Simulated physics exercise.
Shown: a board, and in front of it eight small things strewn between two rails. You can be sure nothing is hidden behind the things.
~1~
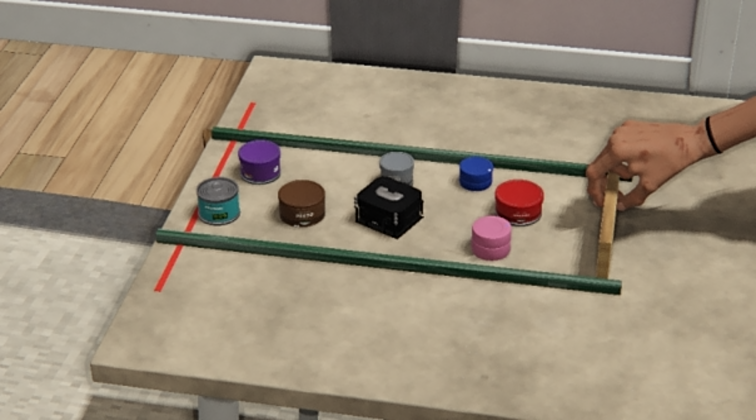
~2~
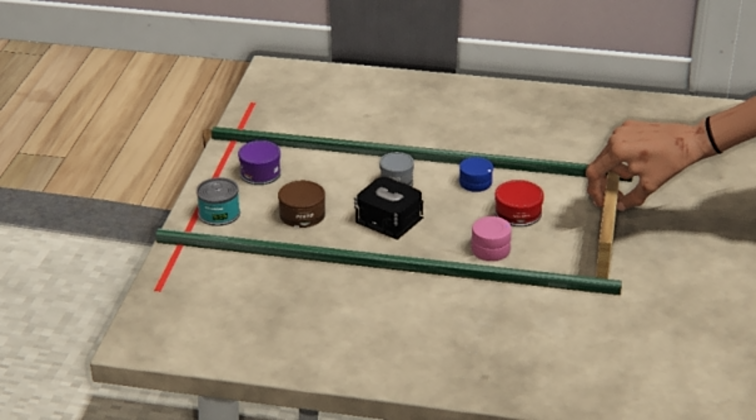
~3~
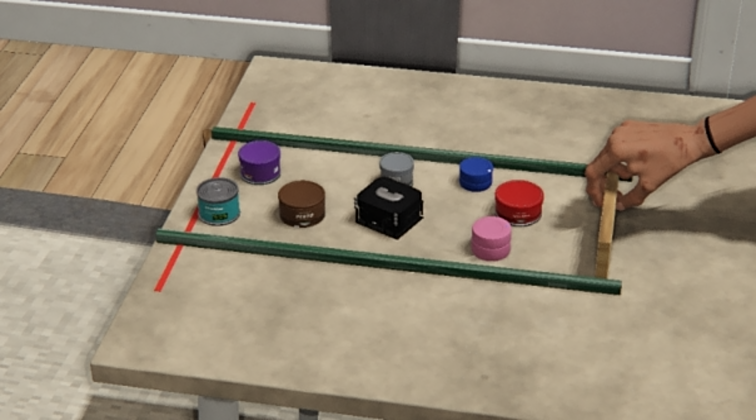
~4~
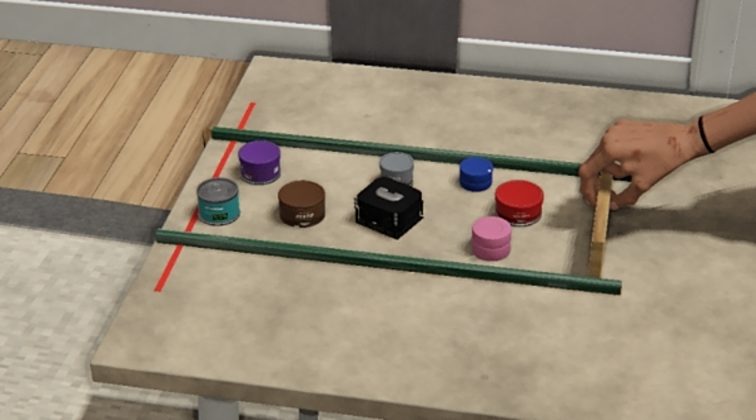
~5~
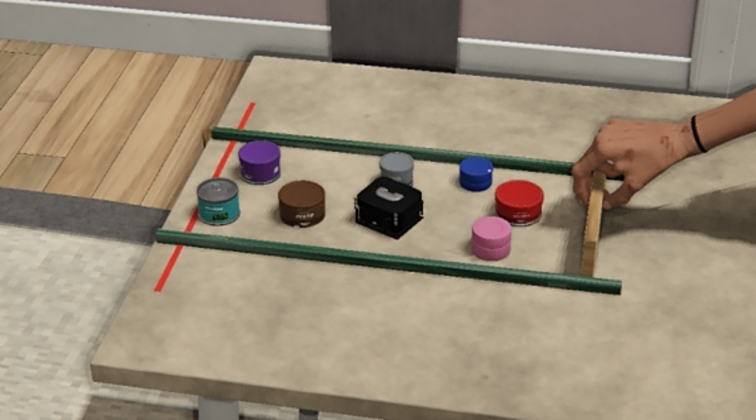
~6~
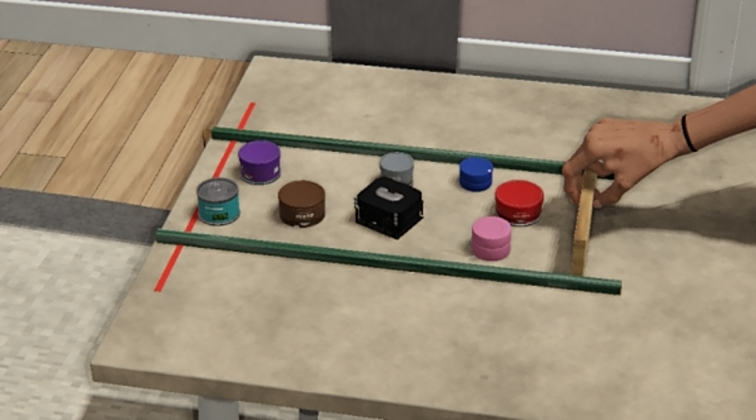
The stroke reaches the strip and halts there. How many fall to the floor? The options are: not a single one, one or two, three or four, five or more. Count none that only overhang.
Answer: Five or more.
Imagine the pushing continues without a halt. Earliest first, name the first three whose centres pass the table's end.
The order is the turquoise pot, the brown tub, then the purple tin.
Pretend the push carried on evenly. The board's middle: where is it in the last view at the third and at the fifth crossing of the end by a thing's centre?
The first one at (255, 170), the next at (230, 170).
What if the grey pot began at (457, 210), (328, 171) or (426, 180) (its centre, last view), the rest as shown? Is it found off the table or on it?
Safe; Gone; Gone.
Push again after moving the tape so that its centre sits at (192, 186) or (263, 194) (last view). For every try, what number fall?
The counts would come to 8 and 1.
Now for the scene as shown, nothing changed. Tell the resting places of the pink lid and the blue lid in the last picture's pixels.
The pink lid ends up near (174, 210), and the blue lid near (214, 141).
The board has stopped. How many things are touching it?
It adds up to 3.
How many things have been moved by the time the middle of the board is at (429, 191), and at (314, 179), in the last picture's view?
First 5, then 8.
Soon after, none off yet; turquoise pot at rest near (218, 202); purple tin at rest near (260, 163); brown tub at rest near (302, 204).
At rest, the number that fall off is five or more; fallen, black case, grey pot, brown tub, purple tin and turquoise pot.
